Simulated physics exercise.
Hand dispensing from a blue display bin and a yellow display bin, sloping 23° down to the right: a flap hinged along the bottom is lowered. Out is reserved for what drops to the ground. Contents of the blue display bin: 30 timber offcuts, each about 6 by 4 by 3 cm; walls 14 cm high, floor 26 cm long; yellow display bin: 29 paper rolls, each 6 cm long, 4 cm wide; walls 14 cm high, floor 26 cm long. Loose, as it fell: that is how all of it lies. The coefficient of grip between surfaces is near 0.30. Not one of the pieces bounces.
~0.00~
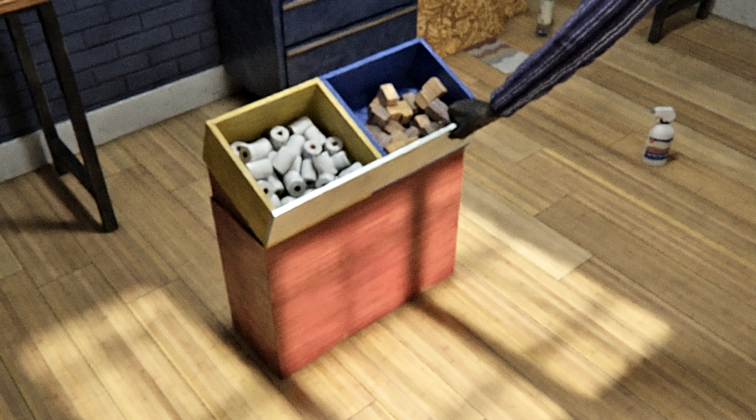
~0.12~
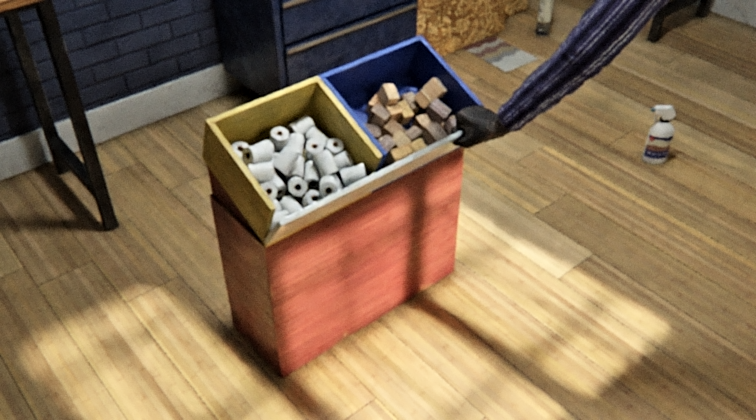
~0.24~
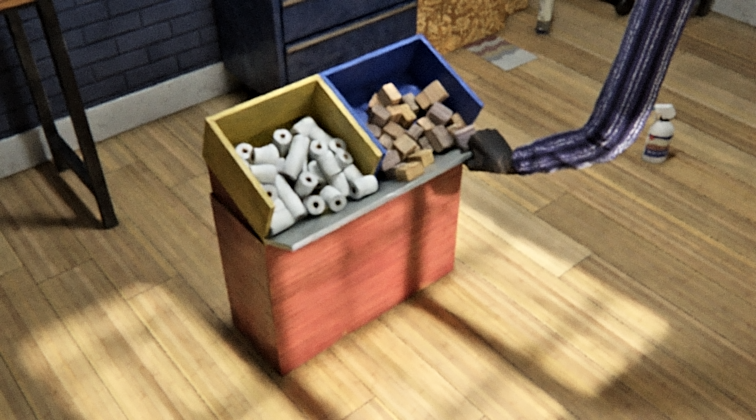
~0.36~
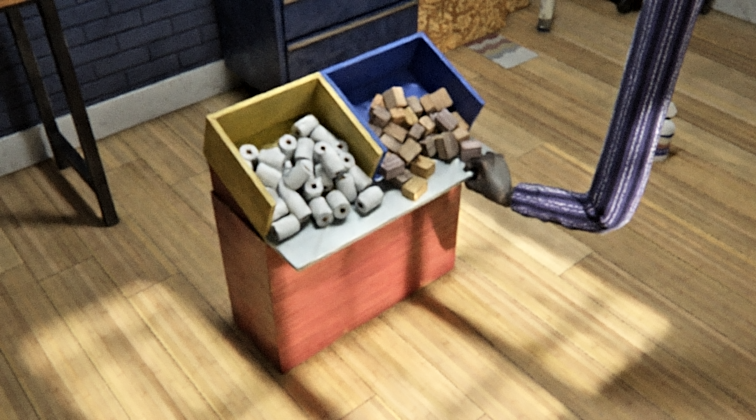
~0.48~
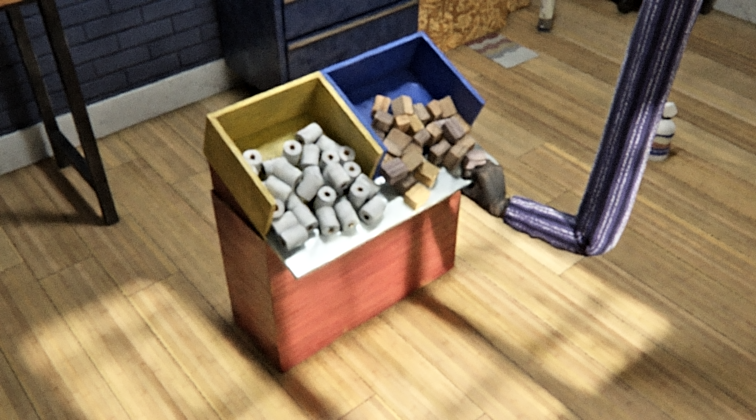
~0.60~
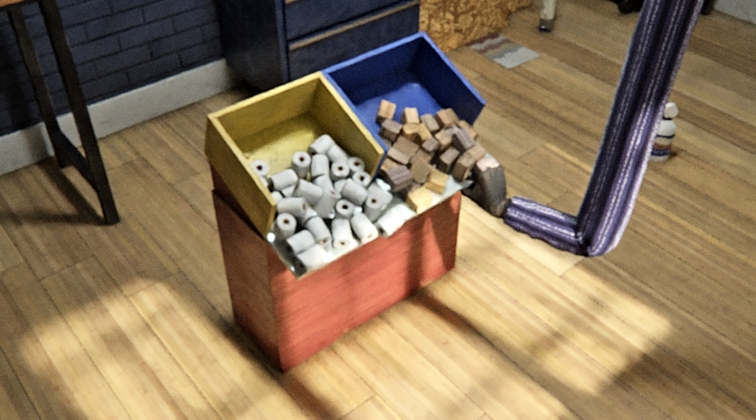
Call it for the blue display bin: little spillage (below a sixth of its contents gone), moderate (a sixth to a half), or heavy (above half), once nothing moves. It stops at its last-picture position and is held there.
Heavy.
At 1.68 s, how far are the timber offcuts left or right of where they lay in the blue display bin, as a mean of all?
On average they sit some 32 cm further right.
After 0.77 s, blue display bin 30 in, 0 out and yellow display bin 28 in, 1 out.
After 0.99 s, blue display bin 23 in, 7 out and yellow display bin 17 in, 12 out.
After 1.29 s, blue display bin 13 in, 17 out and yellow display bin 5 in, 24 out.
When it is over (at 1.68 s), blue display bin 0 in, 30 out and yellow display bin 0 in, 29 out. Asked share, 30 of 30, 100 per cent.
